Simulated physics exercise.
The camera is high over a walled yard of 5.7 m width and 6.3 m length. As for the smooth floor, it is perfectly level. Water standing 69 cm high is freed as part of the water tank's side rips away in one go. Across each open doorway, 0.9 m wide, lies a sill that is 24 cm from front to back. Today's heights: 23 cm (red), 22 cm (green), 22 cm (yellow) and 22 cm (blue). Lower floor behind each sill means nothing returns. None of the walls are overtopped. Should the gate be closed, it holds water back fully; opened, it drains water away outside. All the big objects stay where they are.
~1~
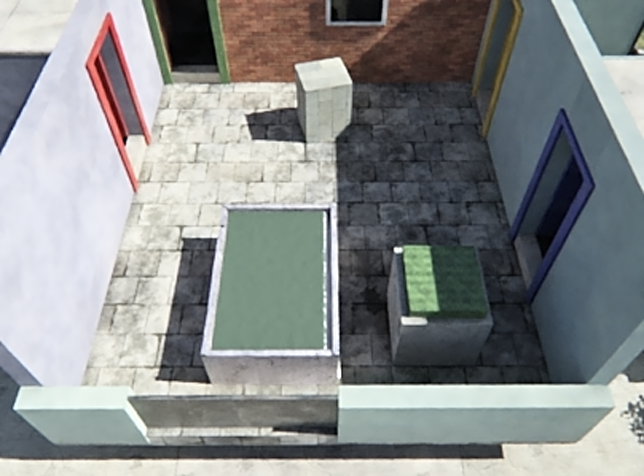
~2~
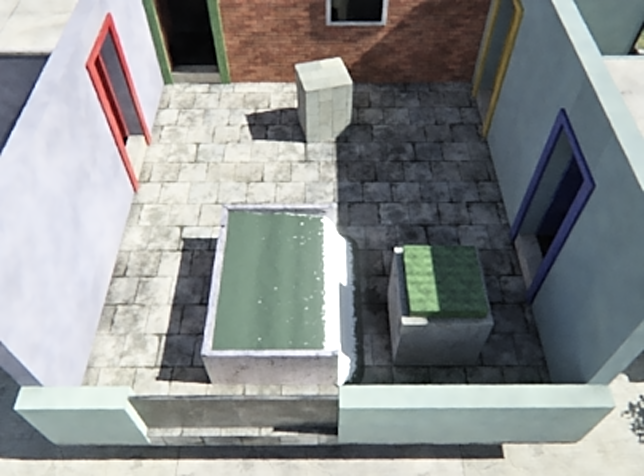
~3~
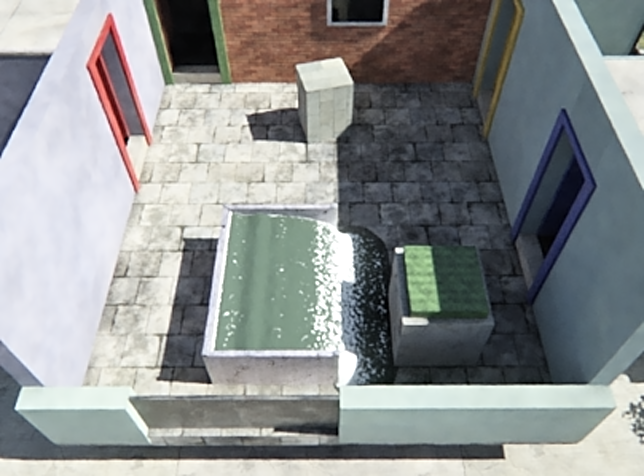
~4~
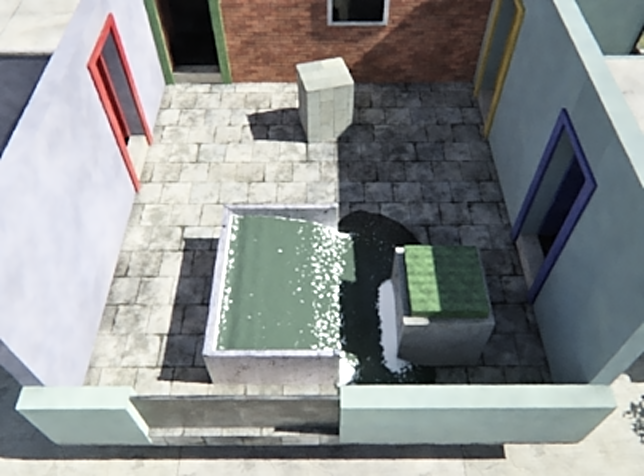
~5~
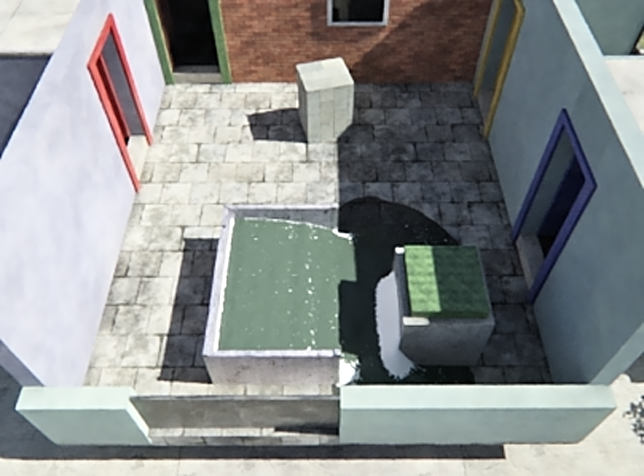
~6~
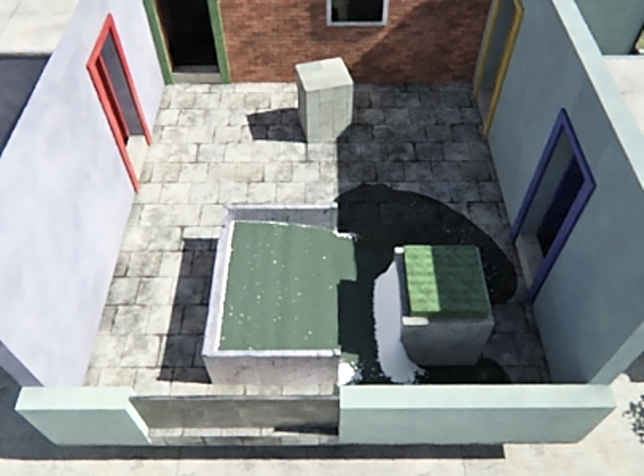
In a walled yard with a brick back wall, water burst from the right side of a large tank, poured onto the paving, and spread around a grass-topped block toward the blue-framed doorway.
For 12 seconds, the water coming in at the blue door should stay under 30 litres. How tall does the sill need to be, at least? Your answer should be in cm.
Close to 24 cm is just enough.
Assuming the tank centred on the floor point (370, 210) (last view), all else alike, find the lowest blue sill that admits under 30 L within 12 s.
With that change, some 29 centimetres.
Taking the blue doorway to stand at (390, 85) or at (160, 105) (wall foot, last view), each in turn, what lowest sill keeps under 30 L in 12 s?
First place around 11.5 cm, second around 8.5 cm.
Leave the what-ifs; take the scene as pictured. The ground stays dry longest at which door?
The red one comes last.
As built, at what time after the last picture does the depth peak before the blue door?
The level tops out around 0.6 s.
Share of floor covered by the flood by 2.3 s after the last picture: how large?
I'd estimate about 50 percent.
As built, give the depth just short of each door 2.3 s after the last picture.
Door by door, in centimetres - red 0, green 0, yellow 10, blue 15.
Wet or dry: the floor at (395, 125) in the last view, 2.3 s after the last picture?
At that moment it's submerged.
Then, 0.7 s after the last picture water covers 30 % of the floor, deepest (41 cm) near (383, 414); 27 cm at the blue door, 23 litres in over its 22 cm sill.
Then, 2.3 s after the last picture water covers 50 % of the floor, deepest (29 cm) near (448, 88); 15 cm at the blue door, 42 litres in over its 22 cm sill.
Then, 11.3 s after the last picture water covers 95 % of the floor, deepest (12 cm) near (106, 415); 6 cm at the blue door, 43 litres in over its 22 cm sill.
At the blue door as built, the water peaked near 36 cm, 0.5 s after the last picture.
Run again over the same 12 s with other heights there, 61 litres in over 19.5 cm, 14 litres over 27 cm. The limit of 30 litres is kept from about 24 cm up.
